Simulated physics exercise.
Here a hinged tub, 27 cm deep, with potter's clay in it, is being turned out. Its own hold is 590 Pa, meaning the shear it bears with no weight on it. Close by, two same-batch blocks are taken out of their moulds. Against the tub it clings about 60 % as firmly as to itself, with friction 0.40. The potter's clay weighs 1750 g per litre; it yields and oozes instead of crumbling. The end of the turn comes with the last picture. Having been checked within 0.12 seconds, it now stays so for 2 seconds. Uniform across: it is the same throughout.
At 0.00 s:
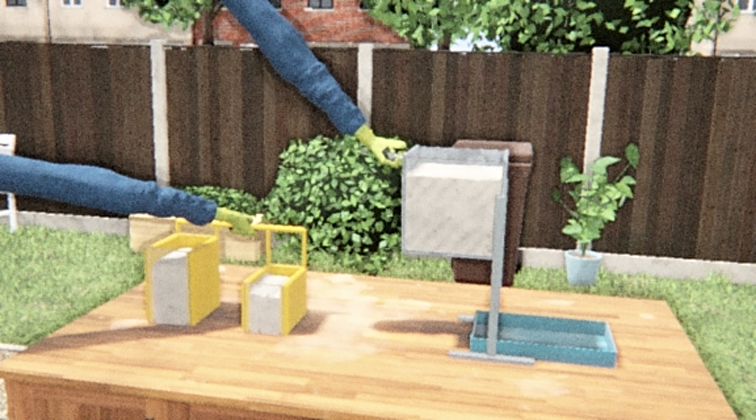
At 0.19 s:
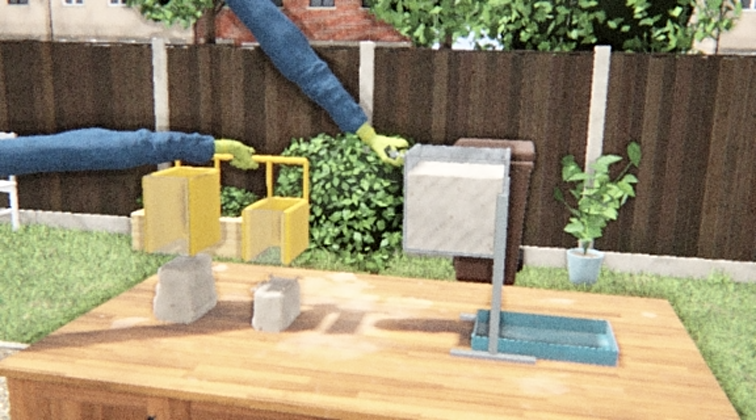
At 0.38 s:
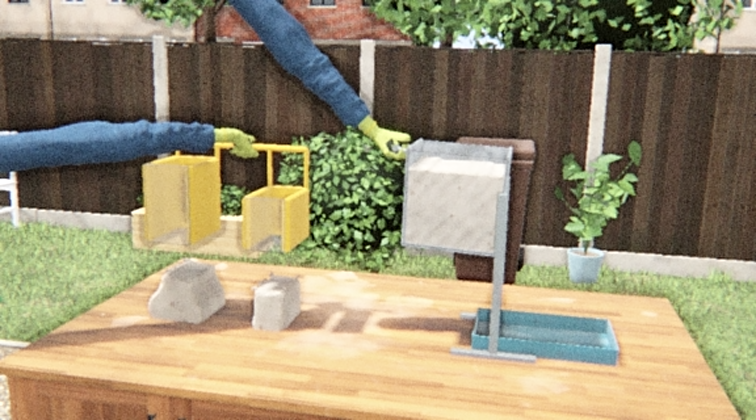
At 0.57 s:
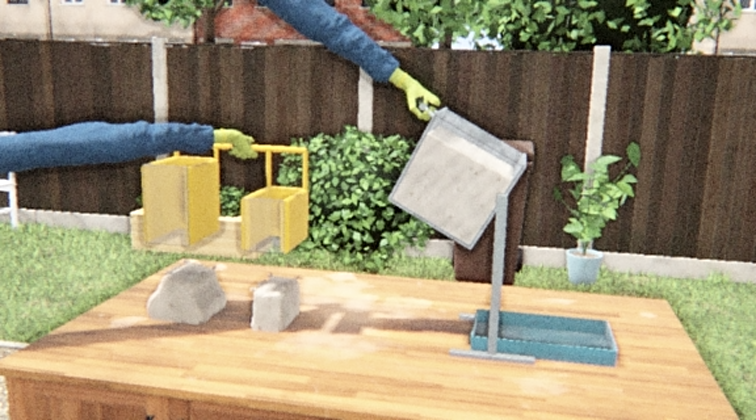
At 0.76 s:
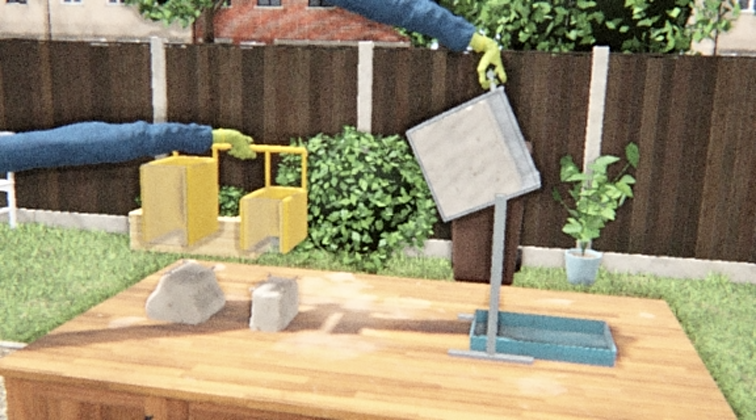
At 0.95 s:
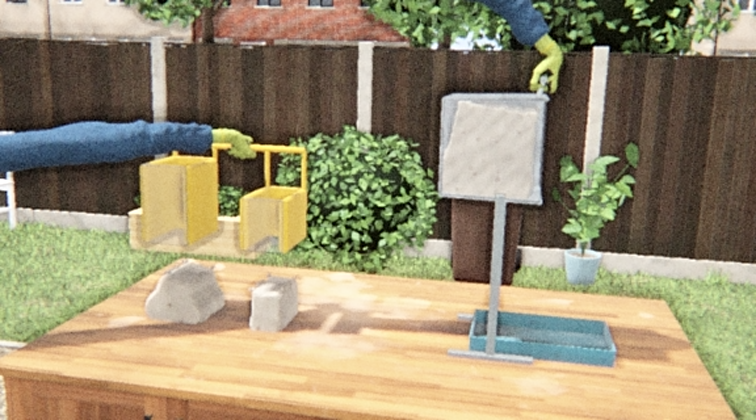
Gloved hands lifting yellow moulds off two grey clay blocks, the left one slumping, then turning a clay-filled tub onto its side.
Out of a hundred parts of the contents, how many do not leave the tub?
Around 50 in every hundred.
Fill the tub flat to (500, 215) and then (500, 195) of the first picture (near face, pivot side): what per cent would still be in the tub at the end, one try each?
75 %, then 65 %.
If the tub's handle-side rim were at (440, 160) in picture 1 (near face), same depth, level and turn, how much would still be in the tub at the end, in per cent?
Roughly 100 %.
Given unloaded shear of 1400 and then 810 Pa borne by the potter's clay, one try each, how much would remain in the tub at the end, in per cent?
Expect about 100 in a hundred, then about 60 in a hundred.
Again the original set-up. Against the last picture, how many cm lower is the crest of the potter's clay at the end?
Roughly 11 cm.
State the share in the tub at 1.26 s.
Some 65 per cent.
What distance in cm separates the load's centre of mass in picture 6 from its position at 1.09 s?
5 cm.
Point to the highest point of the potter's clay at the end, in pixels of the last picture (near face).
Looking at the last picture, I'd put it at about (464, 145).
After 1.09 s, the tub is at 89 degrees and holds 87 %.
After 1.26 s, the tub is at 89 degrees and holds 64 %.
After 1.43 s, the tub is at 89 degrees and holds 55 %.
After 1.60 s, the tub is at 89 degrees and holds 52 %.
After 2.95 s, the tub is at 89 degrees and holds 50 %.
